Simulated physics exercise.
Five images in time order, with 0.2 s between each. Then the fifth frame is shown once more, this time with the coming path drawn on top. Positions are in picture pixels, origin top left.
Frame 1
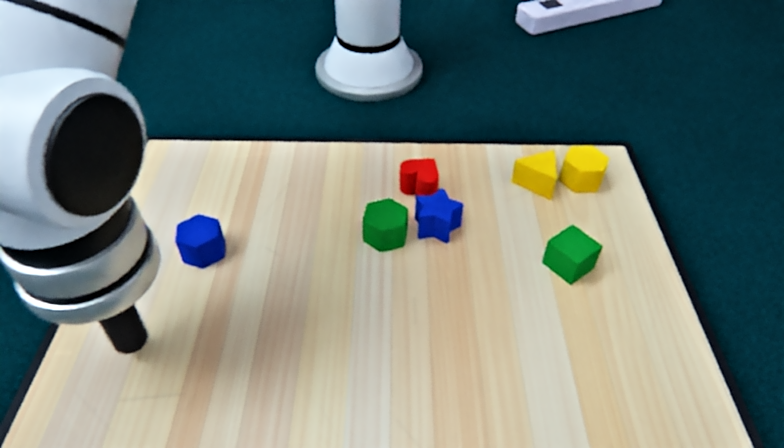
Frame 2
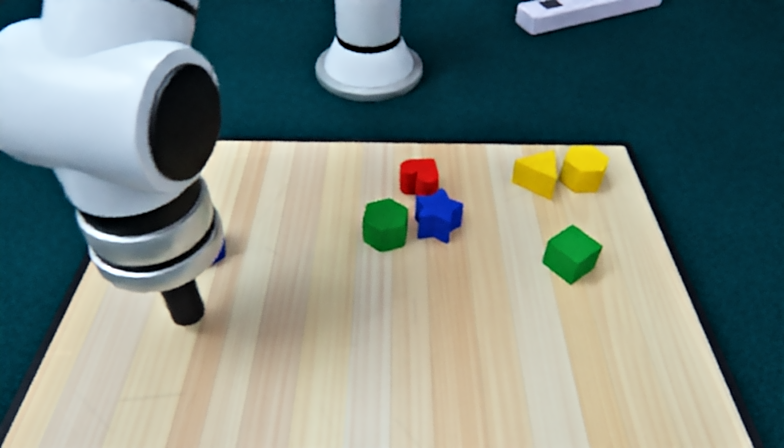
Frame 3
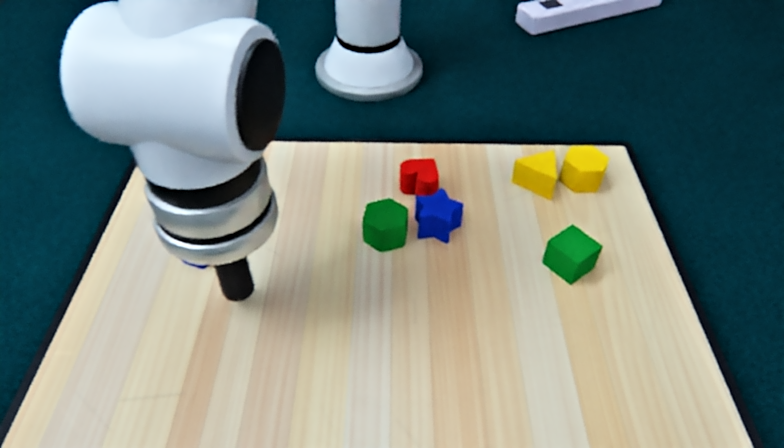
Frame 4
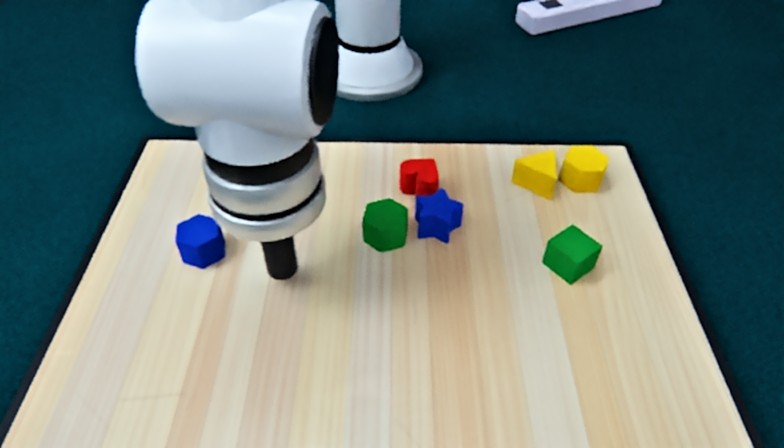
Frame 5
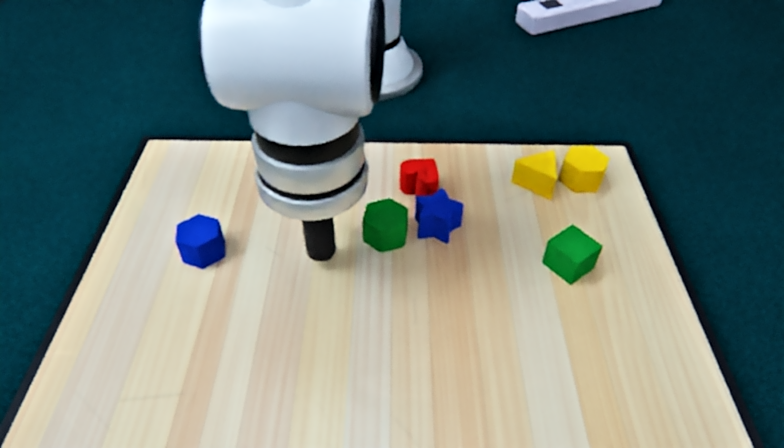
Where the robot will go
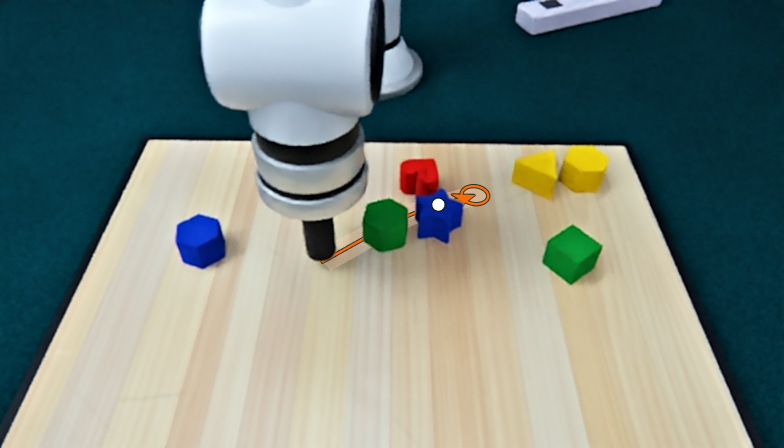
A robot arm moves its black rod rightward across the board past the blue hexagon.
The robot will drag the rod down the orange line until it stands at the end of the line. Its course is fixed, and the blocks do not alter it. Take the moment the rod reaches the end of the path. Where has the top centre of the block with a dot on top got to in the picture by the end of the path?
Most likely (520, 215).
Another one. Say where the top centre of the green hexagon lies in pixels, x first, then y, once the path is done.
(507, 188)
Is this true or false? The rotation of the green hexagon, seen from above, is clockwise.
My answer: True.
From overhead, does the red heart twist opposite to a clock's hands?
Yes - that is the case.
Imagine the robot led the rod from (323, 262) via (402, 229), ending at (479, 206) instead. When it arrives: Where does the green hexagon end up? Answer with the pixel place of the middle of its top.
It comes to (517, 183).
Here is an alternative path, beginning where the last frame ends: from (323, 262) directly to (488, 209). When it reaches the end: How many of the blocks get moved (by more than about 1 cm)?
The count is three or more.
Path on the board, from (323, 262) over (373, 233) and (423, 210) to (475, 195); the dot is on the blue star block.
On the path given first. One third of the way, rod (374, 223); green hexagon (411, 204), turned 15° clockwise; blue star block (450, 203).
Two thirds of the way, rod (424, 200); green hexagon (459, 192), turned 55° clockwise; blue star block (495, 207), turned 35° clockwise.
At the end, rod (476, 185); green hexagon (507, 188), turned 105° clockwise; red heart (429, 164), turned 45° anticlockwise; blue star block (520, 215), turned 80° clockwise; yellow triangular block in place.
